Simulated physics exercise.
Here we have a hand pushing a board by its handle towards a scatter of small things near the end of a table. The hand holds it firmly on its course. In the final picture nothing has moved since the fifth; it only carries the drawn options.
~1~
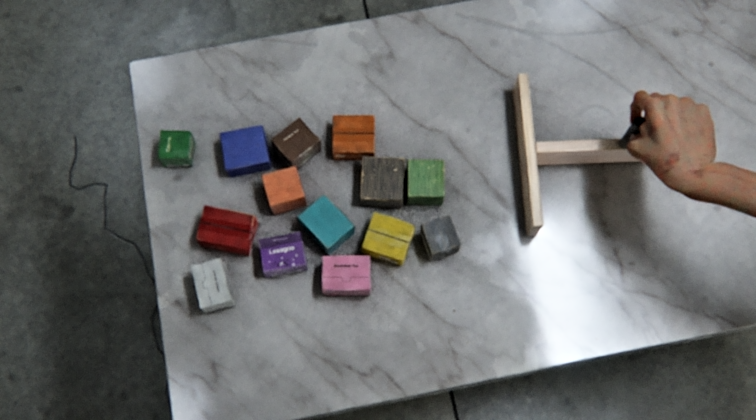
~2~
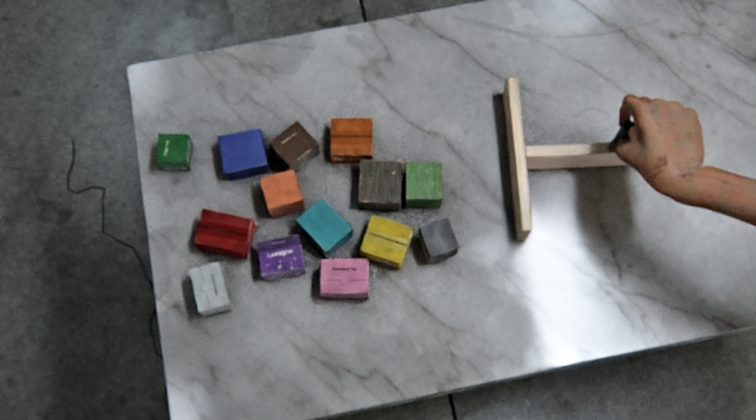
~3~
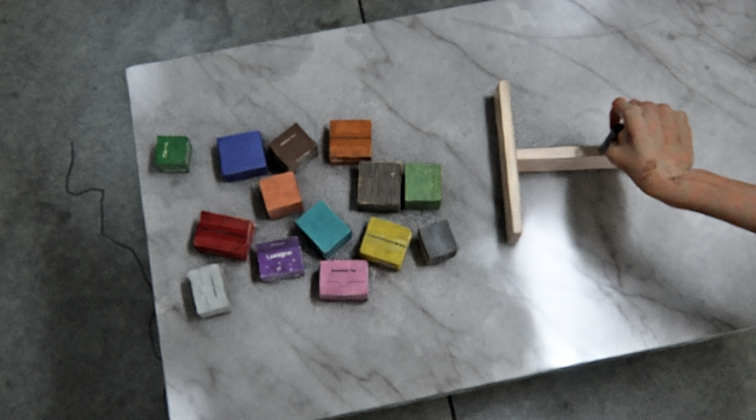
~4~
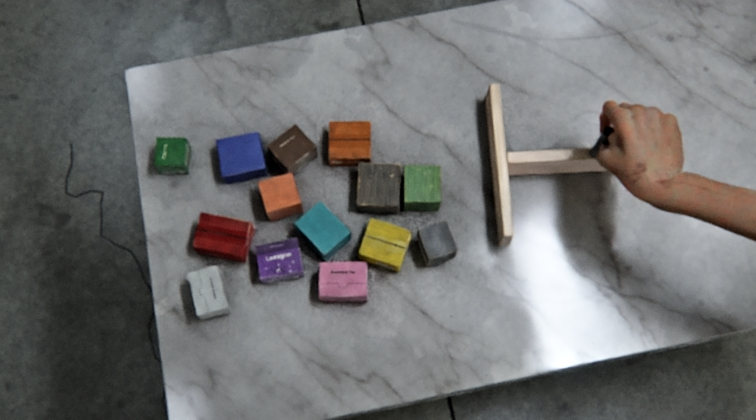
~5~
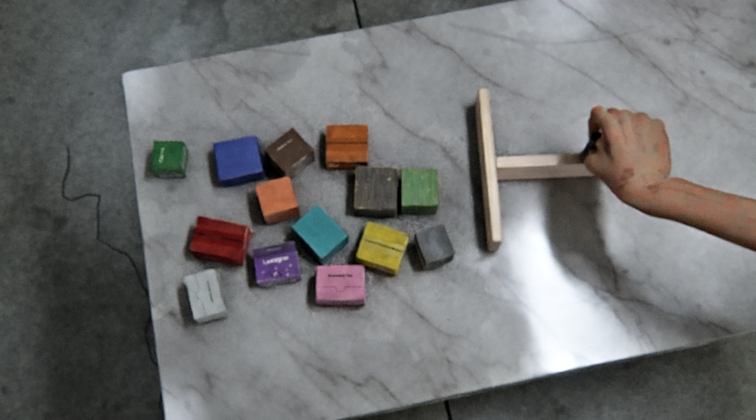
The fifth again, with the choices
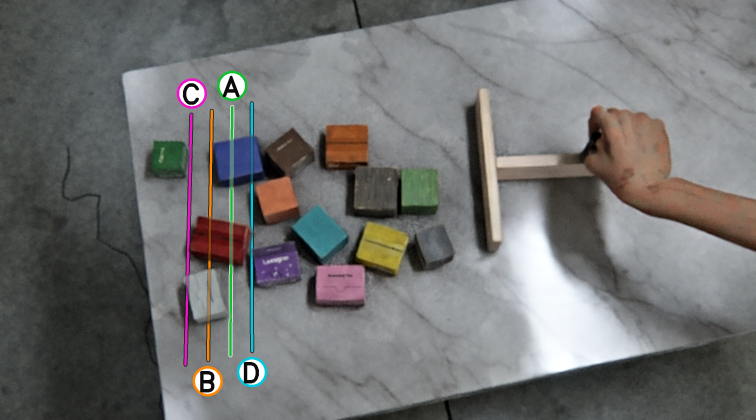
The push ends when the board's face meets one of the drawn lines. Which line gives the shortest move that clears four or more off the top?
At least to A.
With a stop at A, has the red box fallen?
By then, yes.
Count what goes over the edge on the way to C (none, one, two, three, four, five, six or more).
Six or more.
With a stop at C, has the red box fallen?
Yes.
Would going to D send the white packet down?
No.
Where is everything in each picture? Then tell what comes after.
In the first picture, yellow box (389, 239); black block (383, 182); pink packet (347, 275).
In the second picture, board (520, 151); turquoise block (324, 228).
In the third picture, board (510, 154); grey box (437, 243).
In the fourth picture, board (501, 157); brown packet (293, 151).
In the fifth picture, board (491, 162); orange box (347, 148); red box (221, 241); blue block (239, 162).
On the marked copy, A at (231, 225); B at (210, 230); C at (189, 234); D at (252, 221).
Taking A. A third of the way, board (398, 181); pink packet (338, 291); purple packet (267, 267).
Two thirds of the way, board (303, 199); red box (164, 240); white packet (179, 329).
When it is over, board (230, 213); green packet over the edge; red box over the edge; six fallen.
As for the rest, B drops six, but is farther than needed; C drops nine, but is farther than needed; D drops only two.
